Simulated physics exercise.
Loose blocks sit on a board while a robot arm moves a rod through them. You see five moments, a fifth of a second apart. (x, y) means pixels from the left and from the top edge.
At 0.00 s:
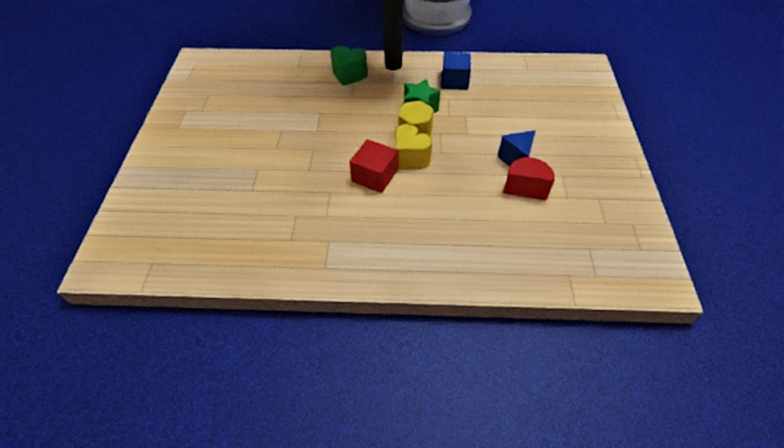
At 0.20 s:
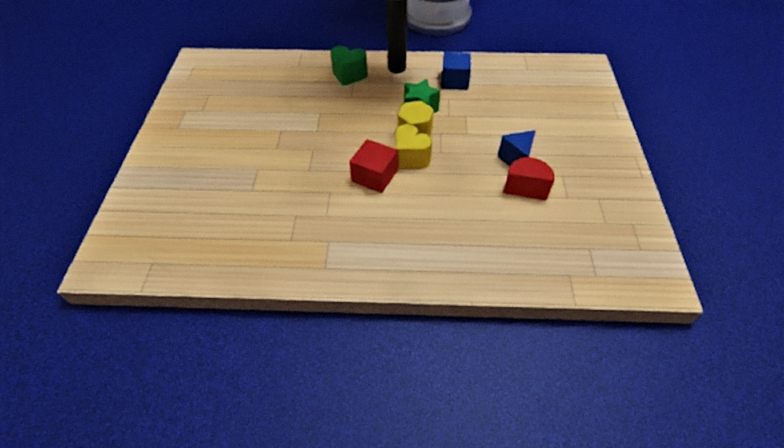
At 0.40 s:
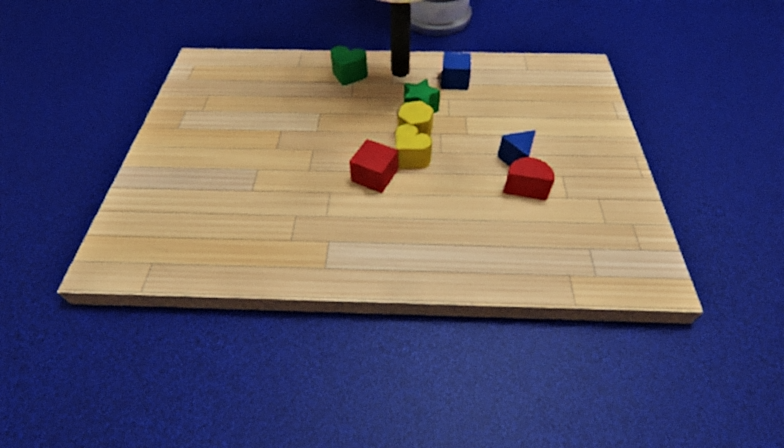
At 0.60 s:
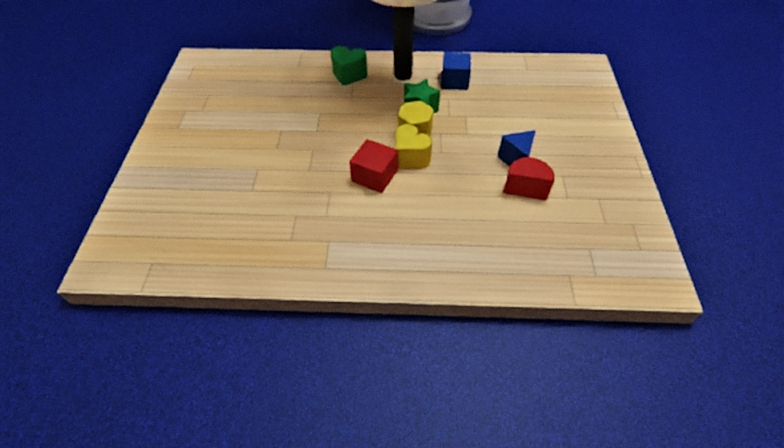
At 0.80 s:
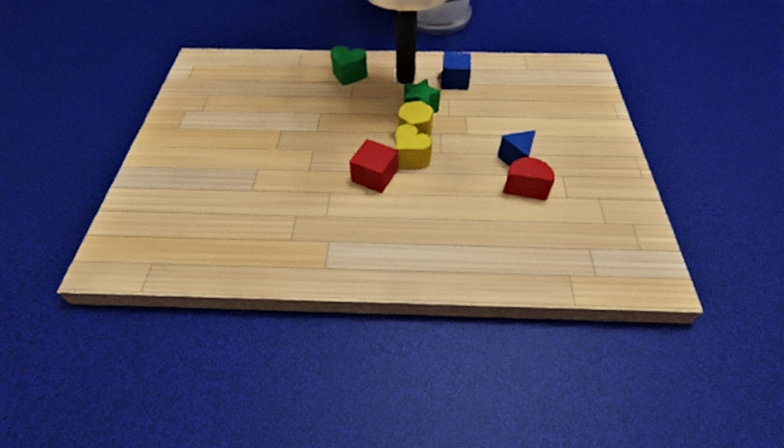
Black rod on a robot arm inching forward and slightly right near a green star block, while all the coloured blocks stay still.
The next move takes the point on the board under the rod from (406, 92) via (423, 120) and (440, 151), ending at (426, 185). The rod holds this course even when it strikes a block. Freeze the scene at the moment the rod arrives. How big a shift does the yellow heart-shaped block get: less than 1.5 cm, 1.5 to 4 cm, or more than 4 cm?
My prediction: Over 4 cm.
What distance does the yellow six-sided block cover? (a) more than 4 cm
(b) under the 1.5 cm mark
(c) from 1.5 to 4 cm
Answer: A.
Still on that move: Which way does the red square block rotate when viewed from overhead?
Bird's-eye view: Clockwise.
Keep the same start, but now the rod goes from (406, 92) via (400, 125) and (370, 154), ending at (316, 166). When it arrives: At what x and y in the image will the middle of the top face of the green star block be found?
My best guess is (423, 103).
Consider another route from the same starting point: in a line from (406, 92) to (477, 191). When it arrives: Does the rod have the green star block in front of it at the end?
The answer is yes.
The first path, step by step. One third of the way, rod (424, 108); red square block (371, 160), turned 35° clockwise; yellow heart-shaped block (417, 160), turned 30° clockwise; yellow six-sided block (430, 133); green star block (435, 113).
Two thirds of the way, rod (442, 140); red square block (371, 161), turned 35° clockwise; yellow heart-shaped block (417, 182), turned 115° clockwise; yellow six-sided block (455, 169); green star block (456, 146), turned 15° anticlockwise.
At the end, rod (427, 174); red square block (371, 161), turned 35° clockwise; yellow heart-shaped block (417, 185), turned 125° clockwise; yellow six-sided block (470, 196), turned 40° anticlockwise; green star block (452, 172), turned 50° anticlockwise.
